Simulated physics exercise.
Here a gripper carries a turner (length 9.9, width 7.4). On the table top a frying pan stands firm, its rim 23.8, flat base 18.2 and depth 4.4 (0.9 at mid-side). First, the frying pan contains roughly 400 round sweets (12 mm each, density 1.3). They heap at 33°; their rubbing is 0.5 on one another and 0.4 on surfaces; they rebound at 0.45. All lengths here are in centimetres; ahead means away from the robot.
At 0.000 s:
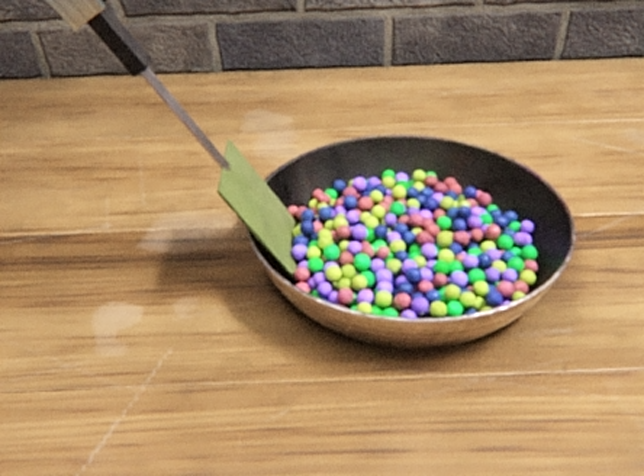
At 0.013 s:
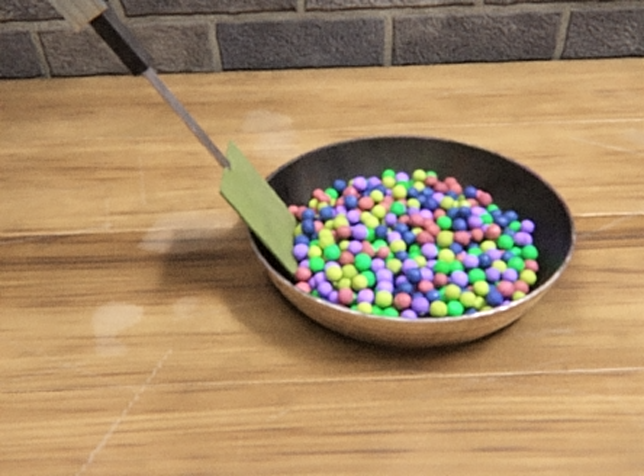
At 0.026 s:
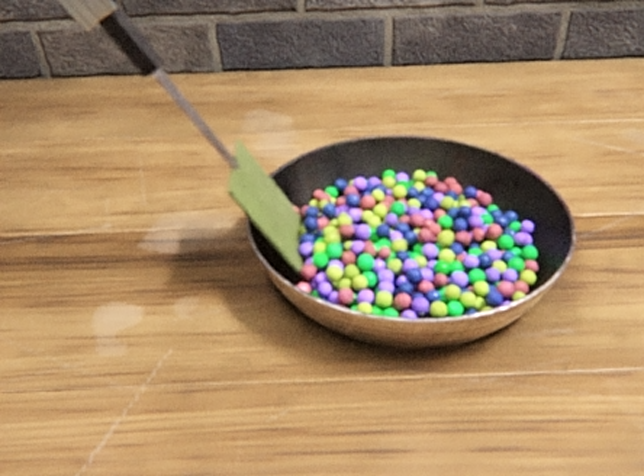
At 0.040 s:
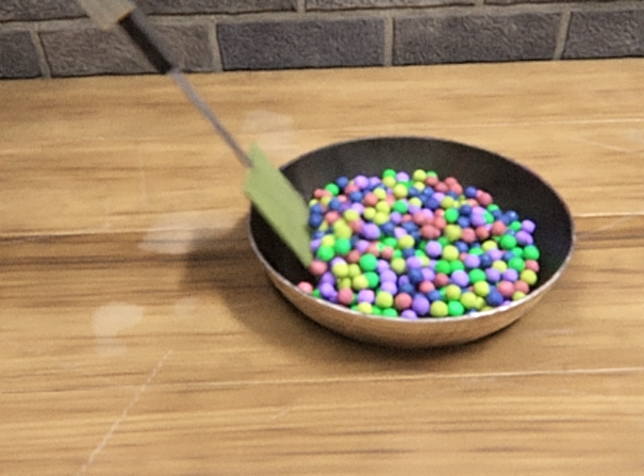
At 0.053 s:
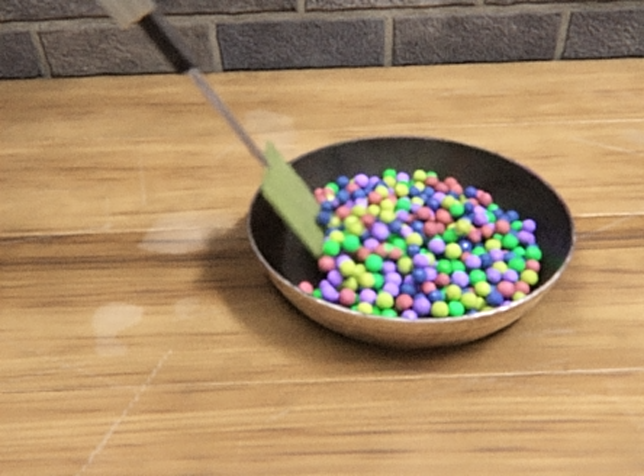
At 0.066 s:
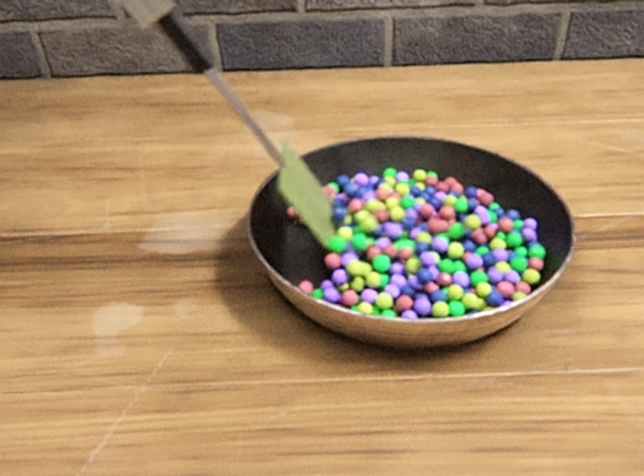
A green turner, held by a gripper at the upper left, rests at the left side of a dark frying pan full of colourful round sweets on a wooden table top. It then slides steadily a short way right into the pan, pushing the nearest sweets aside and baring some dark pan behind it.
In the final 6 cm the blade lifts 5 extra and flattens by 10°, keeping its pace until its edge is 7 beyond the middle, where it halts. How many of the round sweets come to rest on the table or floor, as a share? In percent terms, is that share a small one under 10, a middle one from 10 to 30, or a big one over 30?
A middle one.
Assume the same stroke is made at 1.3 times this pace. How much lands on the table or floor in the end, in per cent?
15 %.
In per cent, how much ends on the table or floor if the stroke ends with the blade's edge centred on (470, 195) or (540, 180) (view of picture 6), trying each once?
I'd say some 10 per cent, then some 25 per cent.
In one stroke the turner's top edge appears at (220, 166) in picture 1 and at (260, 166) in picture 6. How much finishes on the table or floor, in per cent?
Roughly 10 percent ends up there.
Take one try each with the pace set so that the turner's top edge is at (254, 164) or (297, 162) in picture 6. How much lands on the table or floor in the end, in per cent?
Near 0 per cent in the first try and near 15 per cent in the second.
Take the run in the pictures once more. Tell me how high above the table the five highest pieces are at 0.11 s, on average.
Height: Approx. 6 cm.
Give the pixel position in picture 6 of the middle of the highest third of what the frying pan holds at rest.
It is centred near (492, 221).
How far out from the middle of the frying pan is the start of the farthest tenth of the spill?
The distance is roughly 55 cm.
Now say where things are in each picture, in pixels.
Turner top edge at (224, 164), sloping 59°; upper third of the load around (399, 235), from x 295 to 530, top at y 175; 397 in the frying pan, in the first frame.
Turner top edge at (225, 164), sloping 59°; upper third of the load around (400, 235), from x 295 to 530, top at y 175, in the second frame.
Turner top edge at (233, 164), sloping 59°; upper third of the load around (398, 234), from x 295 to 530, top at y 175, in the third frame.
Turner top edge at (248, 164), sloping 59°; upper third of the load around (389, 233), from x 295 to 530, top at y 175, in the fourth frame.
Turner top edge at (265, 163), sloping 59°; upper third of the load around (400, 230), from x 295 to 535, top at y 175, in the fifth frame.
Turner top edge at (282, 163), sloping 59°; upper third of the load around (399, 227), from x 295 to 535, top at y 175; 397 in the frying pan, in the sixth frame.
After 0.11 s, sloping 59°, highest piece 6 above the table; 397 in the frying pan.
After 0.15 s, sloping 55°, highest piece 7 above the table; 397 in the frying pan.
After 0.37 s, sloping 49°, highest piece 5 above the table; 343 in the frying pan, 54 on the table or floor.
After 1.42 s, sloping 49°, highest piece 4 above the table; 342 in the frying pan, 55 on the table or floor.
At rest, 342 in the frying pan, 55 on the table or floor. That is 14 % on the table or floor.
